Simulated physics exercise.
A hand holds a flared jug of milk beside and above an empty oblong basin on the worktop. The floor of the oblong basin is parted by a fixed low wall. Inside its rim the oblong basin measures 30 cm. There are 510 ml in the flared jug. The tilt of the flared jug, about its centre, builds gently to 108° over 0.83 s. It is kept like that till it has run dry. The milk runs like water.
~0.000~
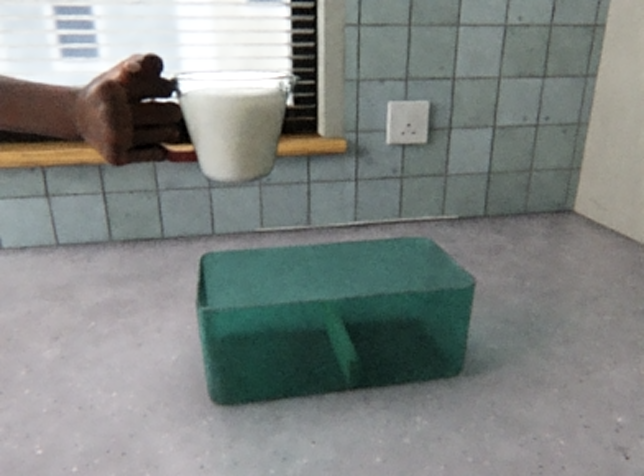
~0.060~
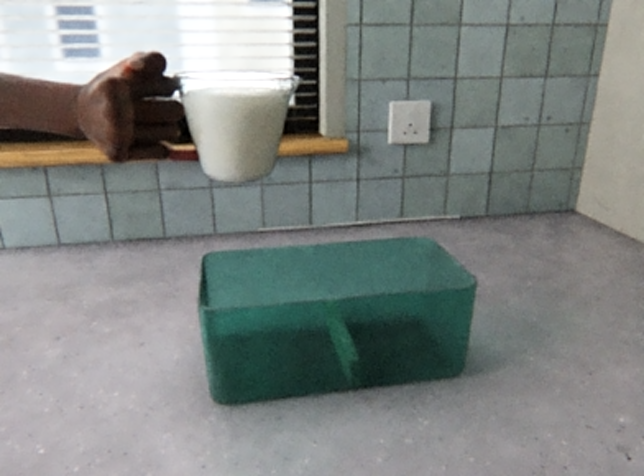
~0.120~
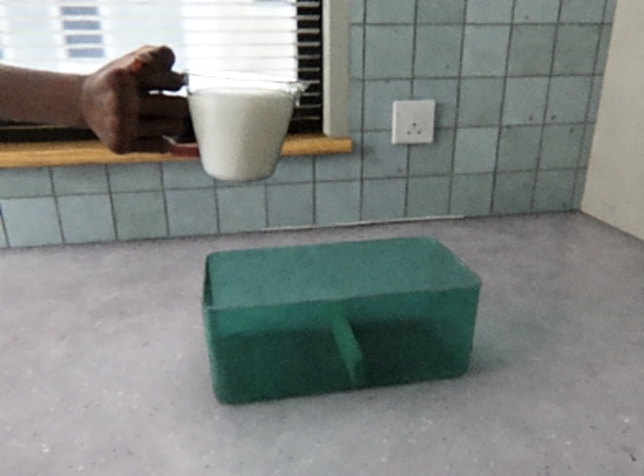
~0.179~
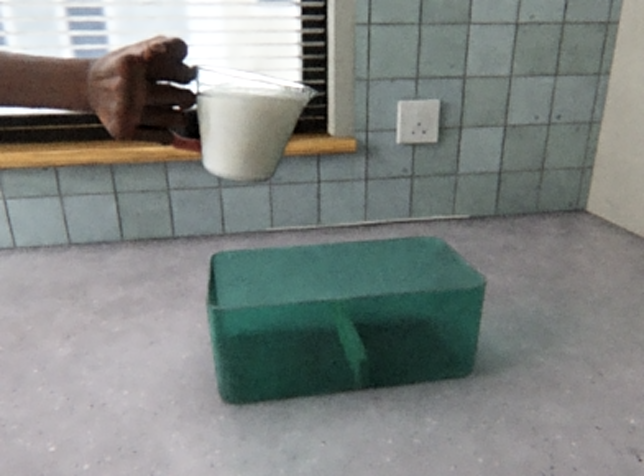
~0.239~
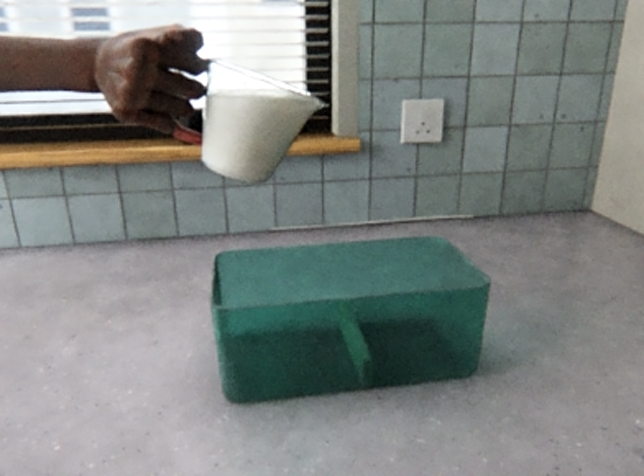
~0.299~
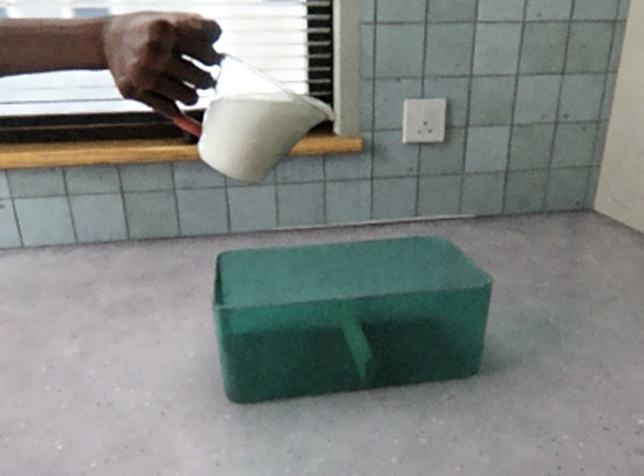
A hand holding a flared jug of milk above an empty green oblong basin, gradually tilting the jug to the right.
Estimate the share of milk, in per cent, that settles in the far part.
About 76 per cent.
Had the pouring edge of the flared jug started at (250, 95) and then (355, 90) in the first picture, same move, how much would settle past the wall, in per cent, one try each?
First 10, then 85 per cent.
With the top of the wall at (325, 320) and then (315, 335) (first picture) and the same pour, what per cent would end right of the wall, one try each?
In turn about 90 and 90 per cent.
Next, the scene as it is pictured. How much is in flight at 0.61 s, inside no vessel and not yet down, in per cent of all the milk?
Near 34 in a hundred.
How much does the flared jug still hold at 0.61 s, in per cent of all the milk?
Some 40 per cent.
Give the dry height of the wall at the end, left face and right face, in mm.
Left about 30 mm, right about 16 mm.
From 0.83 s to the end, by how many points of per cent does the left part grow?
Near 8 in a hundred.
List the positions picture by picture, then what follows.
The first picture shows tilt 0°; pouring edge (300, 76); surface from (180, 92) to (286, 90); the oblong basin's rim runs from (199, 280) to (452, 260); the wall's top is at (340, 328).
The second picture shows tilt 1°; pouring edge (303, 78); surface from (182, 91) to (287, 91).
The third picture shows tilt 5°; pouring edge (310, 83); surface from (189, 90) to (294, 93).
The fourth picture shows tilt 12°; pouring edge (319, 91); surface from (199, 91) to (304, 94).
The fifth picture shows tilt 21°; pouring edge (326, 103); surface from (207, 95) to (318, 97).
The sixth picture shows tilt 31°; pouring edge (330, 117); surface from (211, 101) to (324, 109); 3 per cent is over the edge.
After 0.61 s the tilt is 90° and 39 per cent is still to pour, 0 is left of the wall and 27 right of it.
After 0.83 s the tilt is 108° and 2 per cent is still to pour, 14 is left of the wall and 74 right of it.
After 1.07 s the tilt is 108° and 0 per cent is still to pour, 22 is left of the wall and 77 right of it.
After 1.33 s the tilt is 108° and 0 per cent is still to pour, 23 is left of the wall and 76 right of it.
In the end 23 per cent lies left of the wall, 76 right of it and 1 outside.
